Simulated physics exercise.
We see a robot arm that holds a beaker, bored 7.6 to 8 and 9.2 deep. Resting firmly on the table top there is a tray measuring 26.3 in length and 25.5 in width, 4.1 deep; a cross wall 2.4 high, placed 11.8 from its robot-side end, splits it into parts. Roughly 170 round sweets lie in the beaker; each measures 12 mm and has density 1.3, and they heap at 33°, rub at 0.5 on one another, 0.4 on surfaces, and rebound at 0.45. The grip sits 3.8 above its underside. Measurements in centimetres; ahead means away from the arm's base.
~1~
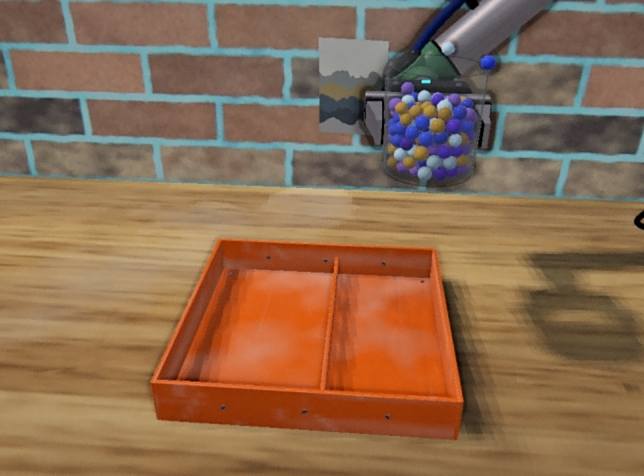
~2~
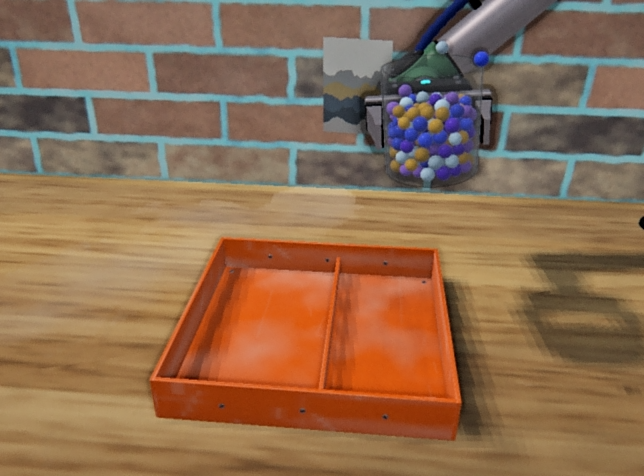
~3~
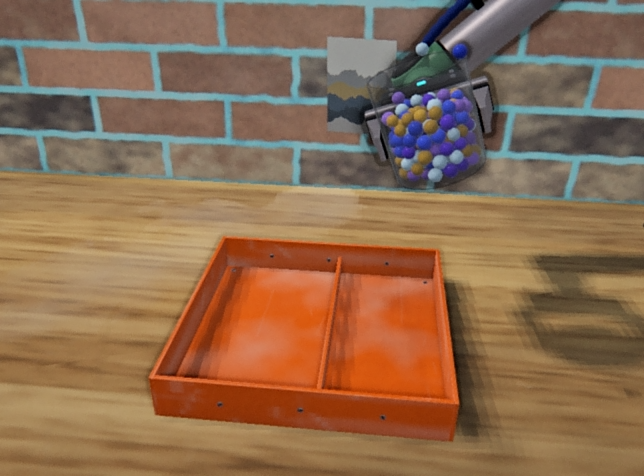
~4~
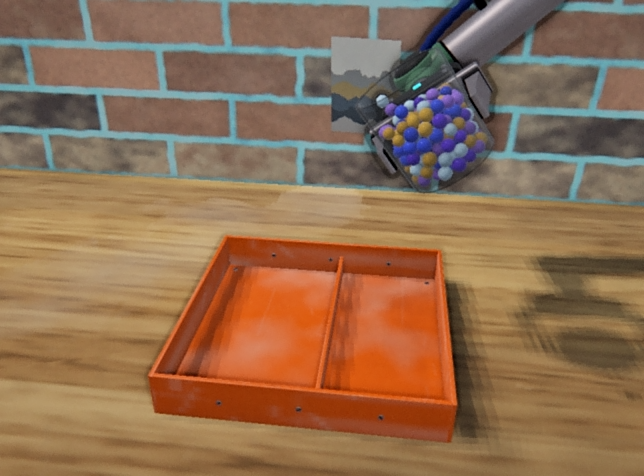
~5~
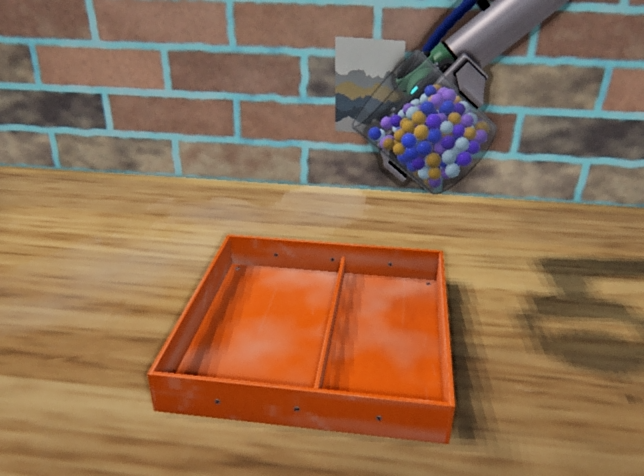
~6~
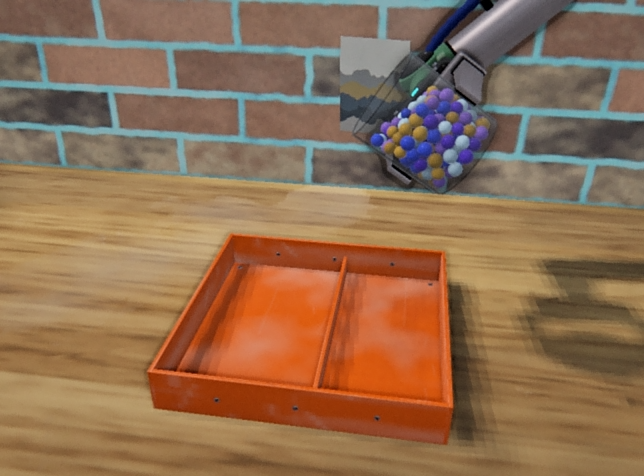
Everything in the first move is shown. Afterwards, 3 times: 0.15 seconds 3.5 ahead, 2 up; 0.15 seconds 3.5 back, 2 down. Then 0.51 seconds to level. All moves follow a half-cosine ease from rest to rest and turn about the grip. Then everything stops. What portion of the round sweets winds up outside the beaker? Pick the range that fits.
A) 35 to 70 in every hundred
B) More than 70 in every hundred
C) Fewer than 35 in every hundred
Fewer than 35 in every hundred (C).
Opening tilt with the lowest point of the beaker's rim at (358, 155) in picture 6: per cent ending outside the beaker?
Roughly 55 per cent.
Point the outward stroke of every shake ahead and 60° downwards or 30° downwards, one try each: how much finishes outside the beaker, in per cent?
Roughly 0 per cent, then 0 per cent.
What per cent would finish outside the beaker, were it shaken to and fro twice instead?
It would come to around 5 %.
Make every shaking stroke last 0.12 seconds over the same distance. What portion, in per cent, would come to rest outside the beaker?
Then about 30 per cent.
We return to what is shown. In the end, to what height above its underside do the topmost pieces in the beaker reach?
I'd say close to 8.0 cm.
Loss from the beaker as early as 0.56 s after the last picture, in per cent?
Roughly 5 percent up to then.
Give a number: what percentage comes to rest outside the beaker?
Roughly 10 percent.
Then, 0.56 s later, tilted 56° forward, highest piece 26 above the table; 165 in the beaker, 2 in the far-side part, 3 in flight or on a rim.
Then, 1.13 s later, tilted 33° forward, highest piece 27 above the table; 155 in the beaker, 10 in the far-side part, 4 in the robot-side part, 1 in flight or on a rim.
Then, 1.61 s later, level, highest piece 28 above the table; 155 in the beaker, 11 in the far-side part, 4 in the robot-side part.
Then, 2.66 s later, level, highest piece 28 above the table; 155 in the beaker, 11 in the far-side part, 4 in the robot-side part.
At rest, 155 in the beaker, 11 in the far-side part, 4 in the robot-side part. That is 9 % outside the beaker.
